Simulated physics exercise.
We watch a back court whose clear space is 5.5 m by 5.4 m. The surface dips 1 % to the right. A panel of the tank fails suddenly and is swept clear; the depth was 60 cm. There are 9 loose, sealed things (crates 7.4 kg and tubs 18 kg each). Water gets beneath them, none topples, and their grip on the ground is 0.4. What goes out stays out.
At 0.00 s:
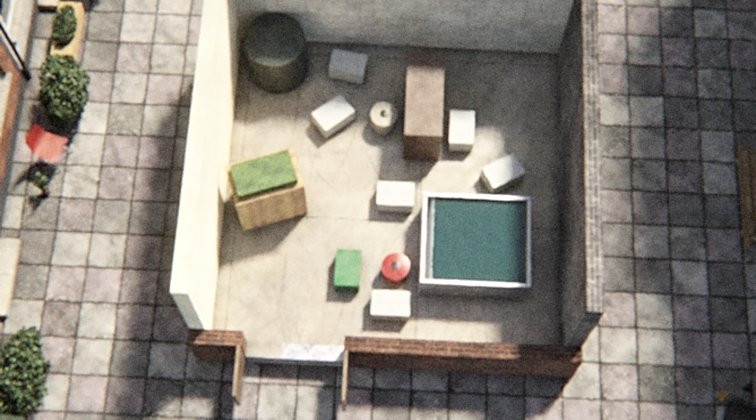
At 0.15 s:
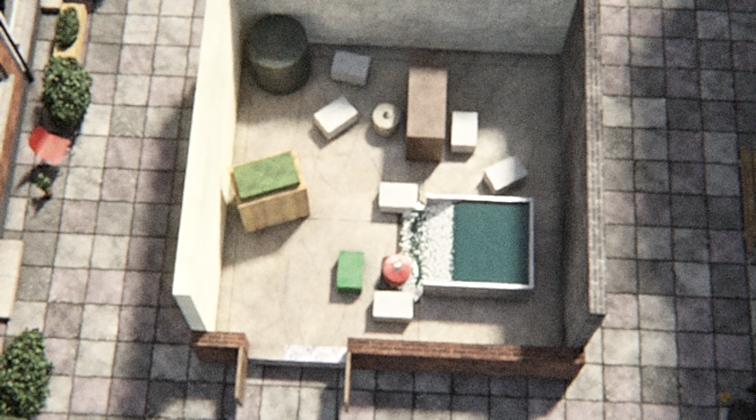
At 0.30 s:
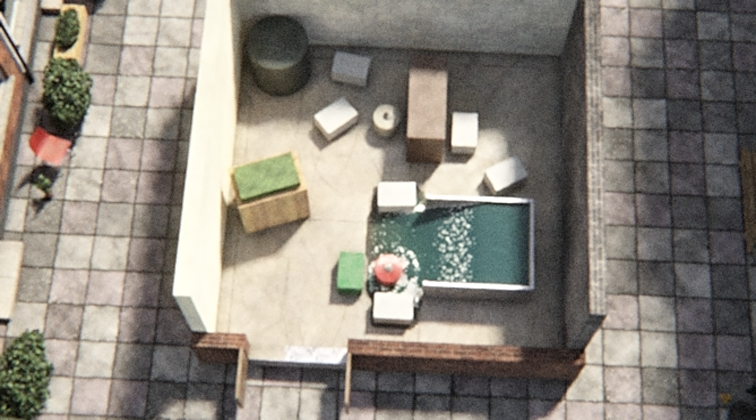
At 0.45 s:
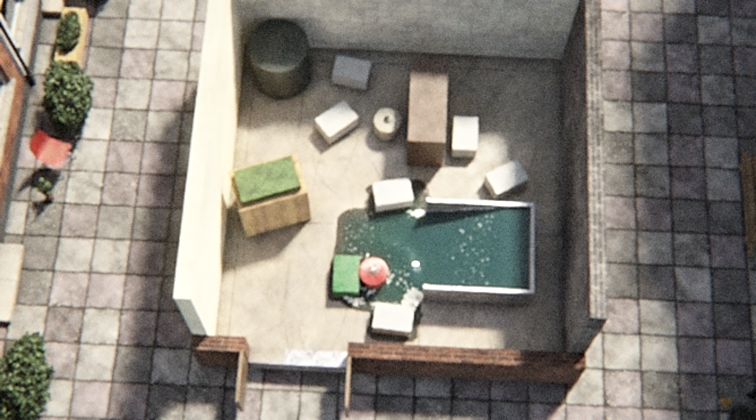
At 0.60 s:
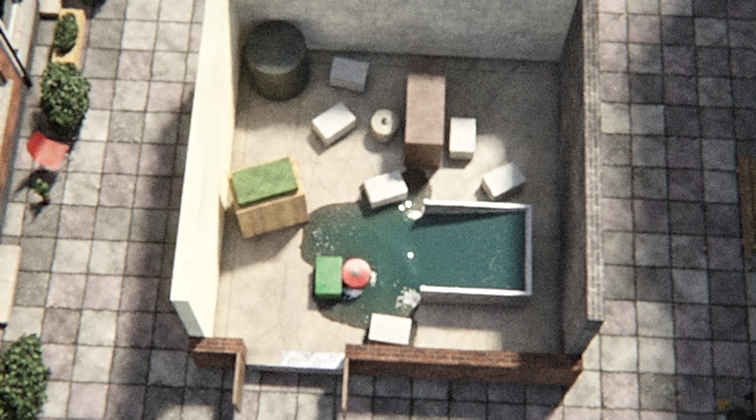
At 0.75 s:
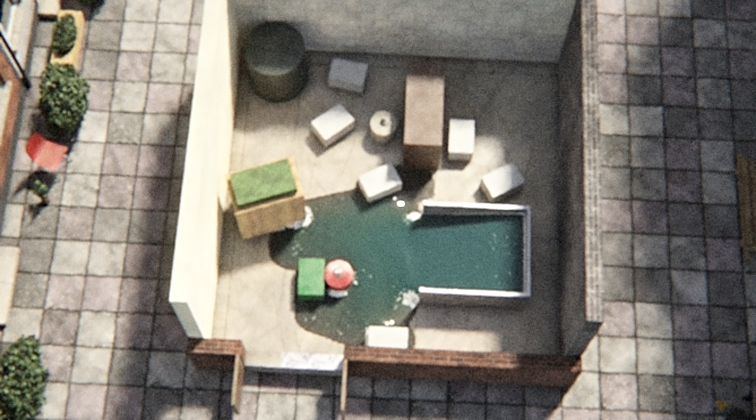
Water pours left from a tank across a walled yard, pushing a red tub and crates.
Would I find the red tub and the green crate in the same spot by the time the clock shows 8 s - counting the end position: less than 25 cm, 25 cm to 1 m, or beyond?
Red tub ends far away; green crate gets carried off.
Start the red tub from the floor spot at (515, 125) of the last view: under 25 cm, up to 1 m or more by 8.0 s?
It holds its place.
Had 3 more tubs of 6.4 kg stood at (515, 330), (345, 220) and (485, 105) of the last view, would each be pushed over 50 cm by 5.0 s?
In turn: Less, more, short of it.
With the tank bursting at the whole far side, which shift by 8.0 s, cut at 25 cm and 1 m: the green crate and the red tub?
In that case the green crate holds its place, the red tub barely shifts.
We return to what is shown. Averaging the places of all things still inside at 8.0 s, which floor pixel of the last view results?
At about (435, 169).
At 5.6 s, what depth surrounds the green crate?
Roughly 6 cm.
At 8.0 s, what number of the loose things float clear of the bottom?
3 of them.
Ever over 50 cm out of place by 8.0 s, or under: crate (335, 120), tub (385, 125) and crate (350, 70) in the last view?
In turn: More, under, more.
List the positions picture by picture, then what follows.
The first picture shows the red tub at (395, 266), on the bottom; the green crate at (348, 267) rests on the ground; 2.2 m2 under water; 0 of 9 have shifted.
The second picture shows the red tub at (397, 268), on the bottom; the green crate at (350, 269) rests on the ground; 2.9 m2 under water; 0 of 9 have shifted.
The third picture shows the red tub at (388, 268) rests on the ground, 16 cm from its start; the green crate at (351, 270) rests on the ground; 3.5 m2 under water; 1 of 9 have shifted.
The fourth picture shows the red tub at (373, 271), on the bottom, 40 cm from its start; the green crate at (346, 273), on the bottom, 8 cm from its start; 4.5 m2 under water; 4 of 9 have shifted.
The fifth picture shows the red tub at (356, 273) rests on the ground, 64 cm from its start; the green crate at (329, 275), on the bottom, 31 cm from its start; 5.9 m2 under water; 4 of 9 have shifted.
The sixth picture shows the red tub at (338, 274) rests on the ground, 89 cm from its start; the green crate at (311, 277), on the bottom, 57 cm from its start; water covers 7.3 m2; 4 of 9 have shifted.
After 1.6 s the red tub is near (253, 282), 2.2 m from its start, aground; the green crate is near (225, 285), 1.9 m from its start, afloat; 0 of 9 are out; 1 afloat.
After 3.6 s the red tub is near (266, 292), 2.0 m from its start, afloat; the green crate is near (239, 303), 1.7 m from its start, afloat; 0 of 9 are out; 2 afloat.
After 5.6 s the red tub is near (284, 302), 1.8 m from its start, aground; the green crate is near (322, 364), 1.5 m from its start, afloat; 0 of 9 are out; 5 afloat.
After 8.0 s the red tub is near (284, 302), 1.8 m from its start, aground; the green crate has gone out; 1 of 9 are out; 3 afloat.
